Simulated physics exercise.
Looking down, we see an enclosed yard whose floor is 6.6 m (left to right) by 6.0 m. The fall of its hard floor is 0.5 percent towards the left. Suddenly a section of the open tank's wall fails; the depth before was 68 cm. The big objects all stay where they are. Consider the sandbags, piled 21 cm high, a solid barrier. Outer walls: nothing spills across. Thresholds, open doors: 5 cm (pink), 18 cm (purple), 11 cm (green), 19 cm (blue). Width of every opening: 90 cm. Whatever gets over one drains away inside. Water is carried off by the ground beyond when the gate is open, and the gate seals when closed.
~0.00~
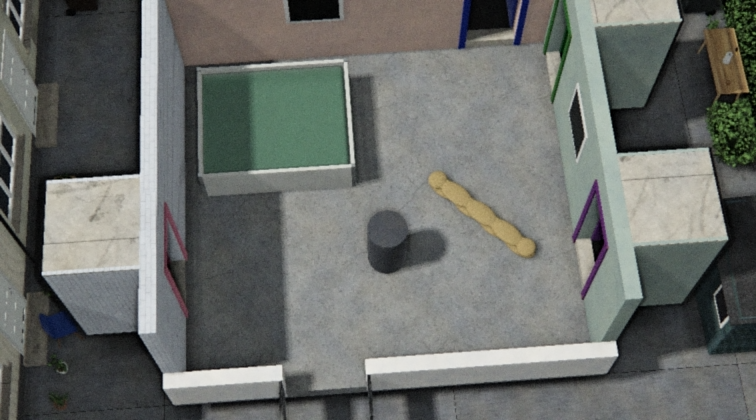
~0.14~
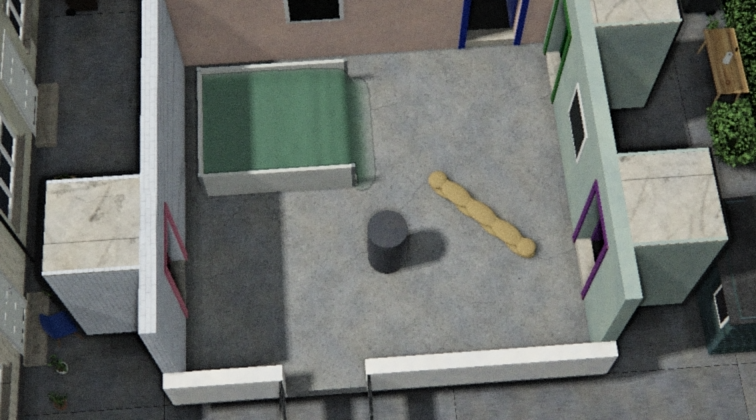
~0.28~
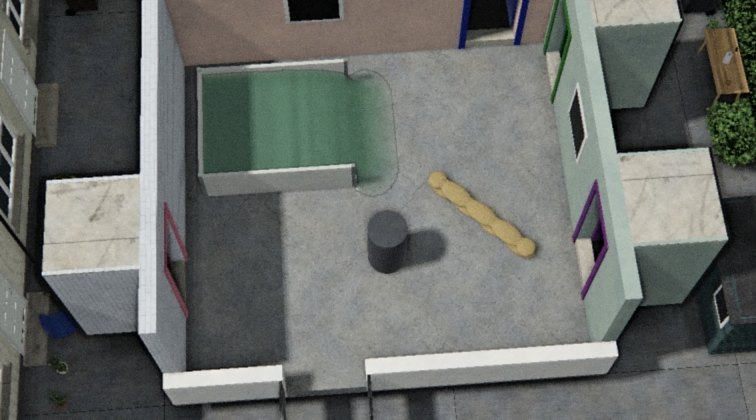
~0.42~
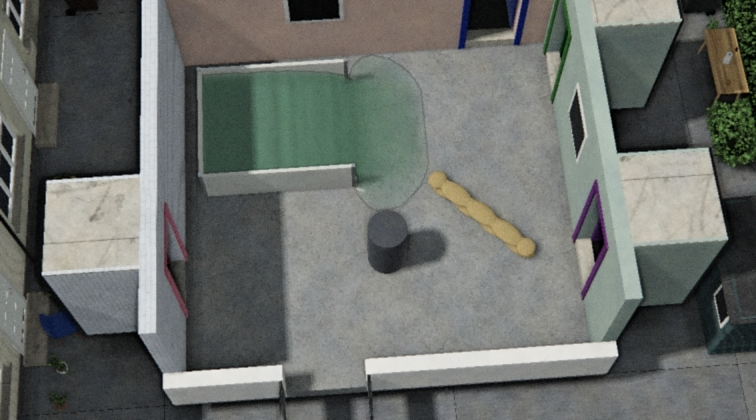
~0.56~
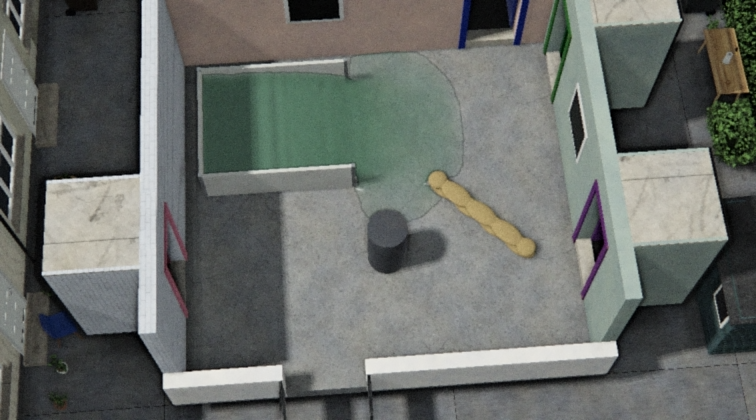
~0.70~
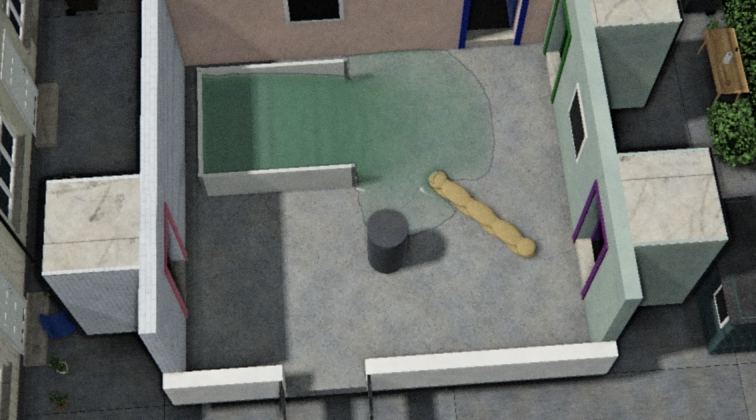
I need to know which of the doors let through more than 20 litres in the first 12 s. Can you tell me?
In the end the pink door will not hold enough water back. The purple door will hold enough water back. The green door will not hold enough water back. The blue door will not hold enough water back.
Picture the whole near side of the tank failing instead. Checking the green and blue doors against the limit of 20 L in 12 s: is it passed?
At green the amount is beneath the mark, while at blue it is beneath the mark.
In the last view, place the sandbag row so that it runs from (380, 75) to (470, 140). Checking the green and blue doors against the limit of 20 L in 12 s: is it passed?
Then: Green above, blue not over.
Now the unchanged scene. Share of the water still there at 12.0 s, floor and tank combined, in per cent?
Around 80 per cent of the water.
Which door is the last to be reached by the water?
The answer is the pink door.
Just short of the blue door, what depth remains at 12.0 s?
The mean depth is around 6.0 cm.
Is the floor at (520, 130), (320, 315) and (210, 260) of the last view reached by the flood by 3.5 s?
Respectively: Got hit, was missed, was missed.
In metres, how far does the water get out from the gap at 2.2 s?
5.0 m.
After 1.4 s water covers 35 % of the floor and is deepest (36 cm) near (553, 140); pink door not reached, purple door not reached, green door 20 cm at the sill, 8 L in, blue door 10 cm at the sill, 0 L in.
After 2.2 s water covers 45 % of the floor and is deepest (43 cm) near (540, 53); pink door not reached, purple door 3 cm at the sill, 0 L in, green door 39 cm at the sill, 105 L in, blue door 17 cm at the sill, 0 L in.
After 3.5 s water covers 55 % of the floor and is deepest (30 cm) near (482, 65); pink door not reached, purple door 11 cm at the sill, 0 L in, green door 31 cm at the sill, 339 L in, blue door 27 cm at the sill, 16 L in.
After 7.0 s water covers 90 % of the floor and is deepest (17 cm) near (575, 356); pink door 8 cm at the sill, 0 L in, purple door 10 cm at the sill, 1 L in, green door 9 cm at the sill, 452 L in, blue door 11 cm at the sill, 36 L in.
After 12.0 s water covers 95 % of the floor and is deepest (16 cm) near (186, 120); pink door 11 cm at the sill, 101 L in, purple door 5 cm at the sill, 1 L in, green door 5 cm at the sill, 452 L in, blue door 6 cm at the sill, 36 L in.
